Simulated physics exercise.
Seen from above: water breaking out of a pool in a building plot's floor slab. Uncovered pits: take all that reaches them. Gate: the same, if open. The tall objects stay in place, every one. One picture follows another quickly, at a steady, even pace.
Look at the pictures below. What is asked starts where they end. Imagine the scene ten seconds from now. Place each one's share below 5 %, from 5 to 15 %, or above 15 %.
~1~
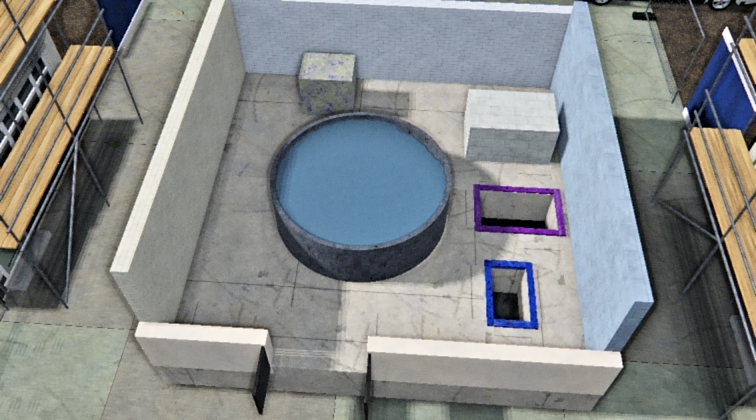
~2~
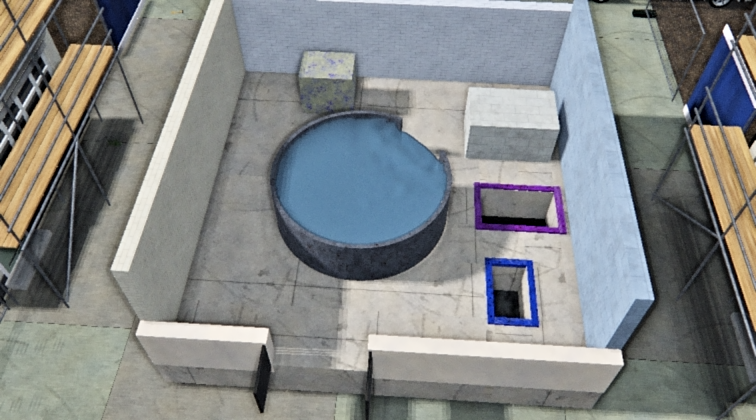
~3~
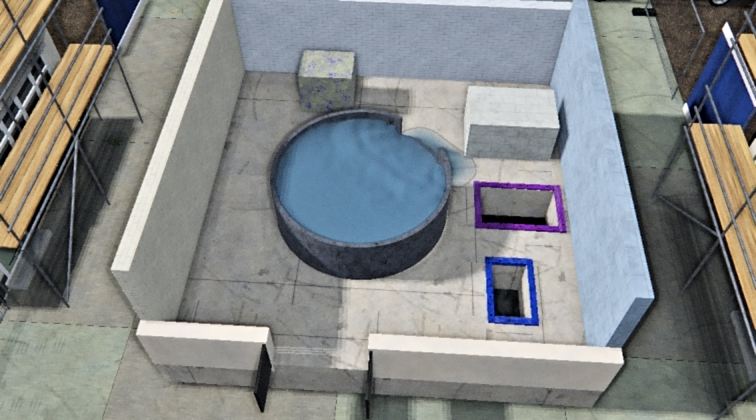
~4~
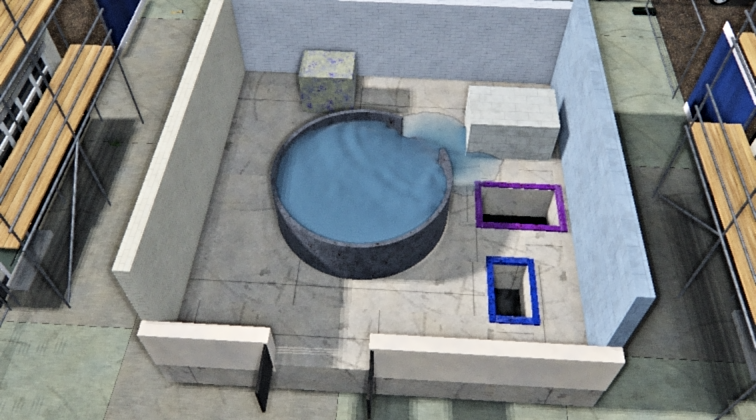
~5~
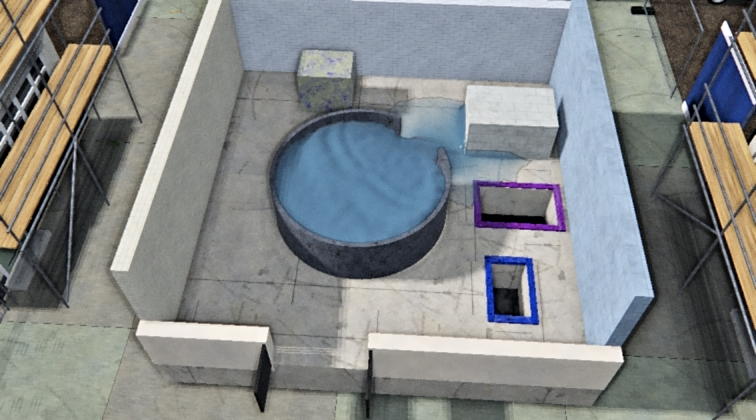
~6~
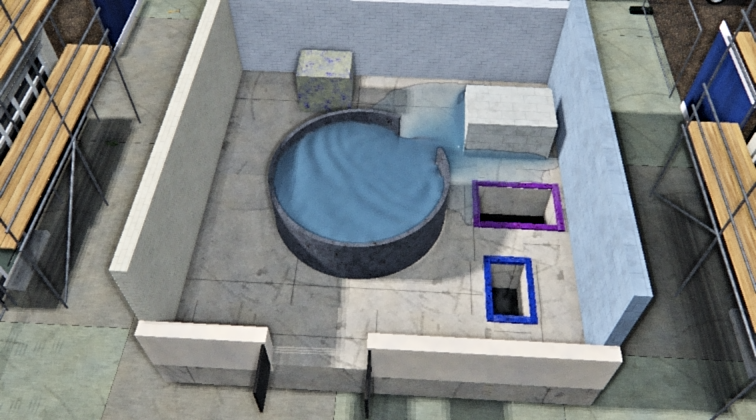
Placed: The gate lands below 5 %; the purple pit lands above 15 %; the blue pit lands below 5 %.
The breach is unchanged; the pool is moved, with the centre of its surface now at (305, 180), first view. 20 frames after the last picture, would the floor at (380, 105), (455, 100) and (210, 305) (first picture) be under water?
Spot one wetted, spot two wetted, spot three unwetted.
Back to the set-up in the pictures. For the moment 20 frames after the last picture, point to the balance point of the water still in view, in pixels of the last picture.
Centre of the water: Near (396, 165).
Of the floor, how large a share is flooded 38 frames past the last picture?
It comes to 80 per cent.
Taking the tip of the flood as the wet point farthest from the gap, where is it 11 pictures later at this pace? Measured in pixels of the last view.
Close to (577, 356).
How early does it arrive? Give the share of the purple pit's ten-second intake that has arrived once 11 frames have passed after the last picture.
Share by then: 10 in a hundred.
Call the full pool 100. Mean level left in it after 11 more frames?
About 66 %.
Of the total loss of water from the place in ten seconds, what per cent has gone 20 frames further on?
By then, close to 20 % of it.
A moment on, water covers 25 % of the floor; the gate 0 %, the purple pit 1 %, the blue pit 0 %.
Next, water covers 35 % of the floor; the gate 0 %, the purple pit 2 %, the blue pit 0 %.
Then, water covers 50 % of the floor; the gate 0 %, the purple pit 5 %, the blue pit 0 %.
Later, water covers 80 % of the floor; the gate 0 %, the purple pit 13 %, the blue pit 0 %.
In the end, water covers 95 % of the floor; the gate 2 %, the purple pit 24 %, the blue pit 0 %.
